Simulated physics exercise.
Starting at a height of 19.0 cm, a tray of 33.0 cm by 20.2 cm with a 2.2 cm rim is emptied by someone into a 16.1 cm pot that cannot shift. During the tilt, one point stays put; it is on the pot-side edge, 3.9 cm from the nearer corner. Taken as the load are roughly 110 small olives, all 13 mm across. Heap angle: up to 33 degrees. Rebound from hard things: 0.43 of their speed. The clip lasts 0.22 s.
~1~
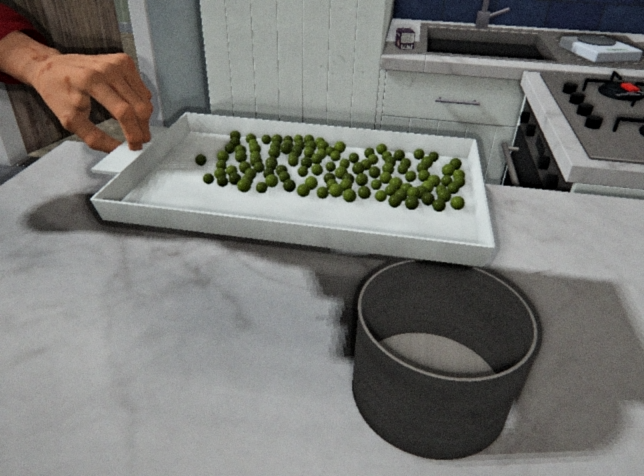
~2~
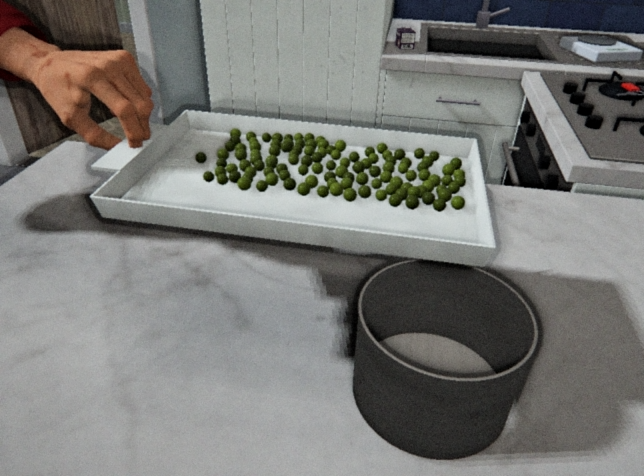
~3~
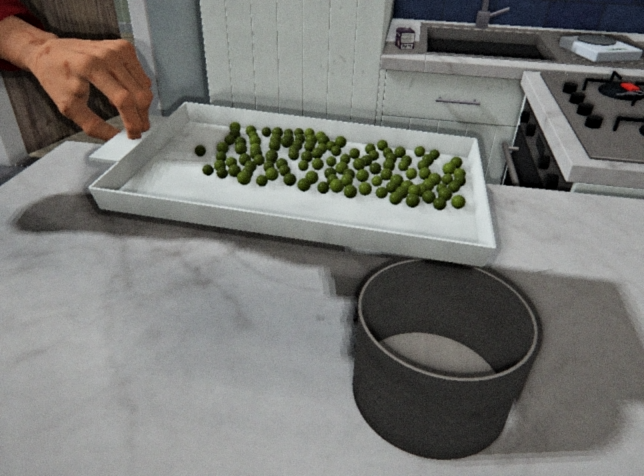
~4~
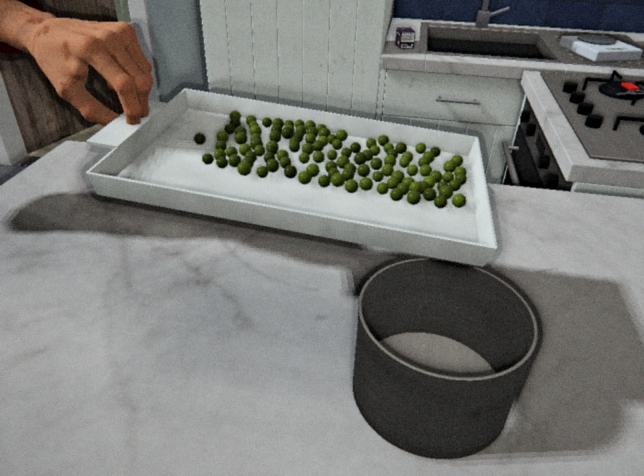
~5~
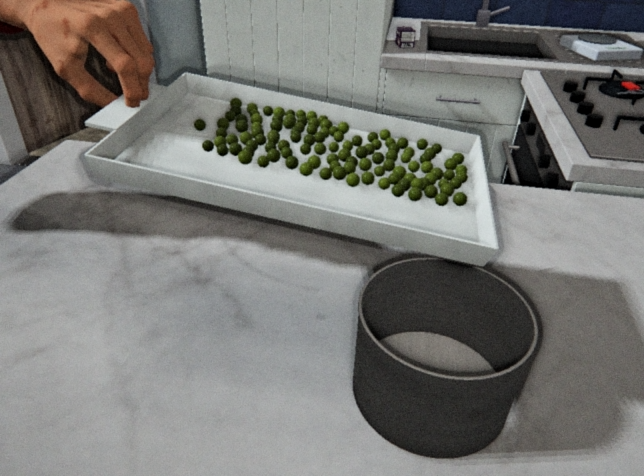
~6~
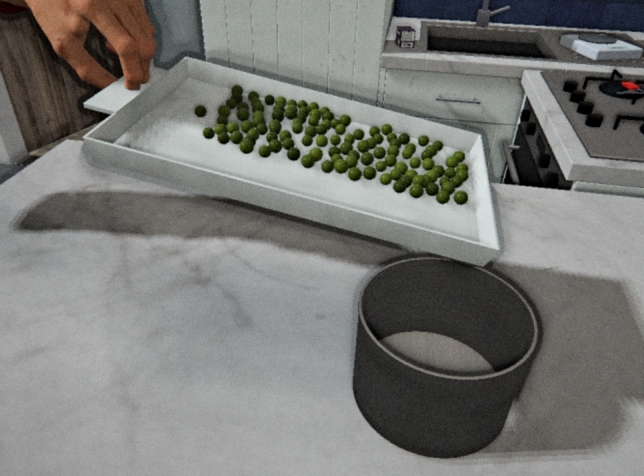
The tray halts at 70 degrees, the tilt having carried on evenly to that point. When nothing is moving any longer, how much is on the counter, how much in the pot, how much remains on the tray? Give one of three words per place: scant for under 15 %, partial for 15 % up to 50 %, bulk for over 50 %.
Counter - scant, pot - scant, tray - bulk.
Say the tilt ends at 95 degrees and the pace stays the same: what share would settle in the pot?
Pot share: About 40 per cent.
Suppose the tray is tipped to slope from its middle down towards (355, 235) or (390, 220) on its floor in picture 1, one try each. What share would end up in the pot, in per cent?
About 5 per cent on the first try and 5 per cent on the second.
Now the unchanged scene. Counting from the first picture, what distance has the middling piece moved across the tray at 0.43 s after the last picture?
9 cm.
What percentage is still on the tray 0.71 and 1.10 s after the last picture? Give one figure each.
Roughly 100 then 95.
Then, 0.43 s after the last picture, tilt 39 degrees; the tray holds 100 %, the pot 0 %.
Then, 0.71 s after the last picture, tilt 58 degrees; the tray holds 100 %, the pot 0 %.
Then, 1.10 s after the last picture, tilt 70 degrees; the tray holds 95 %, the pot 5 %.
In the end, counter 0 %, pot 5 %, tray 95 %.
